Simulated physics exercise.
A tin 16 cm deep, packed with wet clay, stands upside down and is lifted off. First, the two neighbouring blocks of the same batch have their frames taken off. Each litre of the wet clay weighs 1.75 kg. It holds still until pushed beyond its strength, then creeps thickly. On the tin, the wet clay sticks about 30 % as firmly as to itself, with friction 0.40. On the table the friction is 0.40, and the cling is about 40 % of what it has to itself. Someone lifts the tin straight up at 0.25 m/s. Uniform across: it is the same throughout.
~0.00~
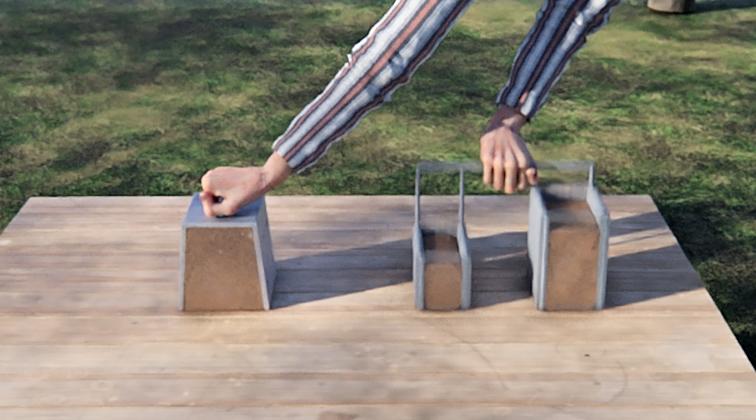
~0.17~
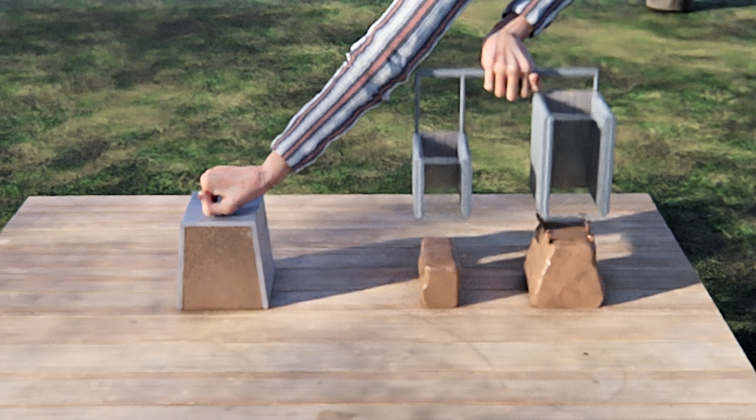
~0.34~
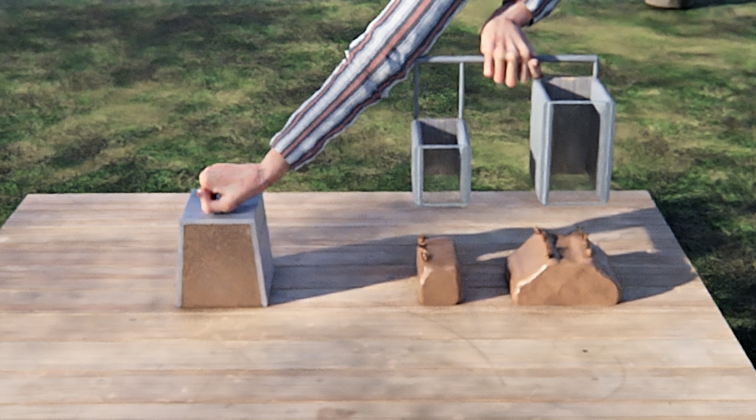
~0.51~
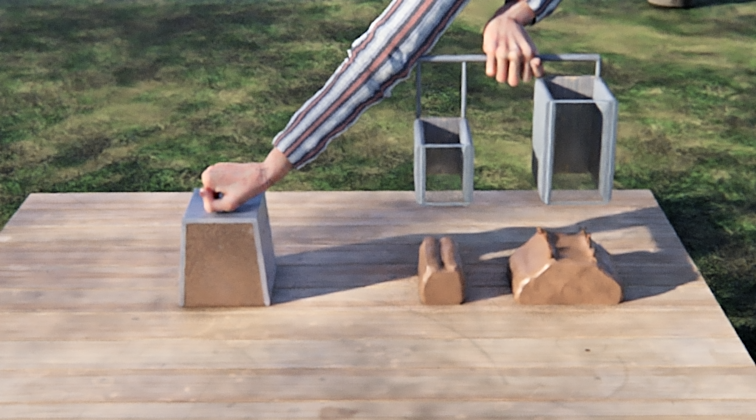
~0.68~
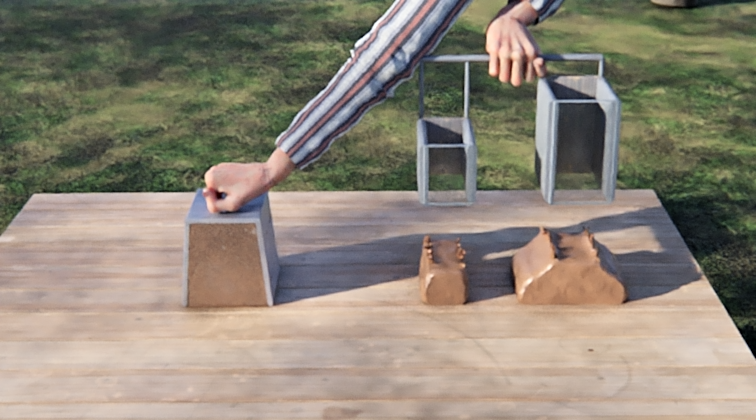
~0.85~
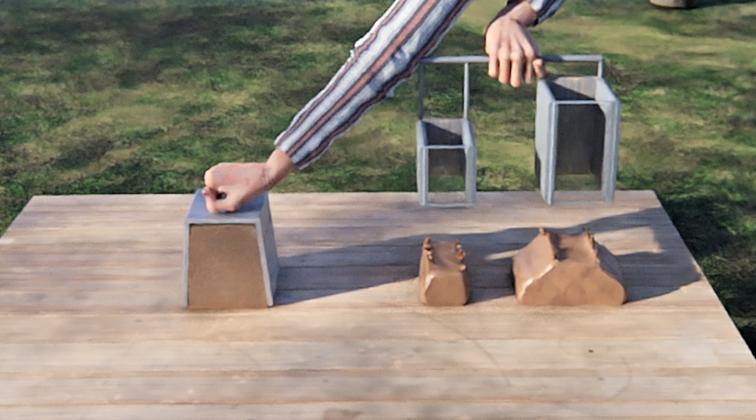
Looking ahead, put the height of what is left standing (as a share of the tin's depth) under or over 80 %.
The standing remainder finishes beneath the 80 % mark of the tin's depth.
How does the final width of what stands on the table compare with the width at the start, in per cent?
Near 190 % by the end.
After 1.17 s, the tin is up by 8.0 cm.
After 1.55 s, the tin is up by 17 cm; what stands on the table is 62 % of the tin's depth.
After 1.93 s, the tin is up by 27 cm; what stands on the table is 61 % of the tin's depth.
After 2.31 s, the tin is up by 28 cm; what stands on the table is 61 % of the tin's depth.
After 2.41 s, at the end, the tin is up by 28 cm; what stands on the table is 61 % of the tin's depth.
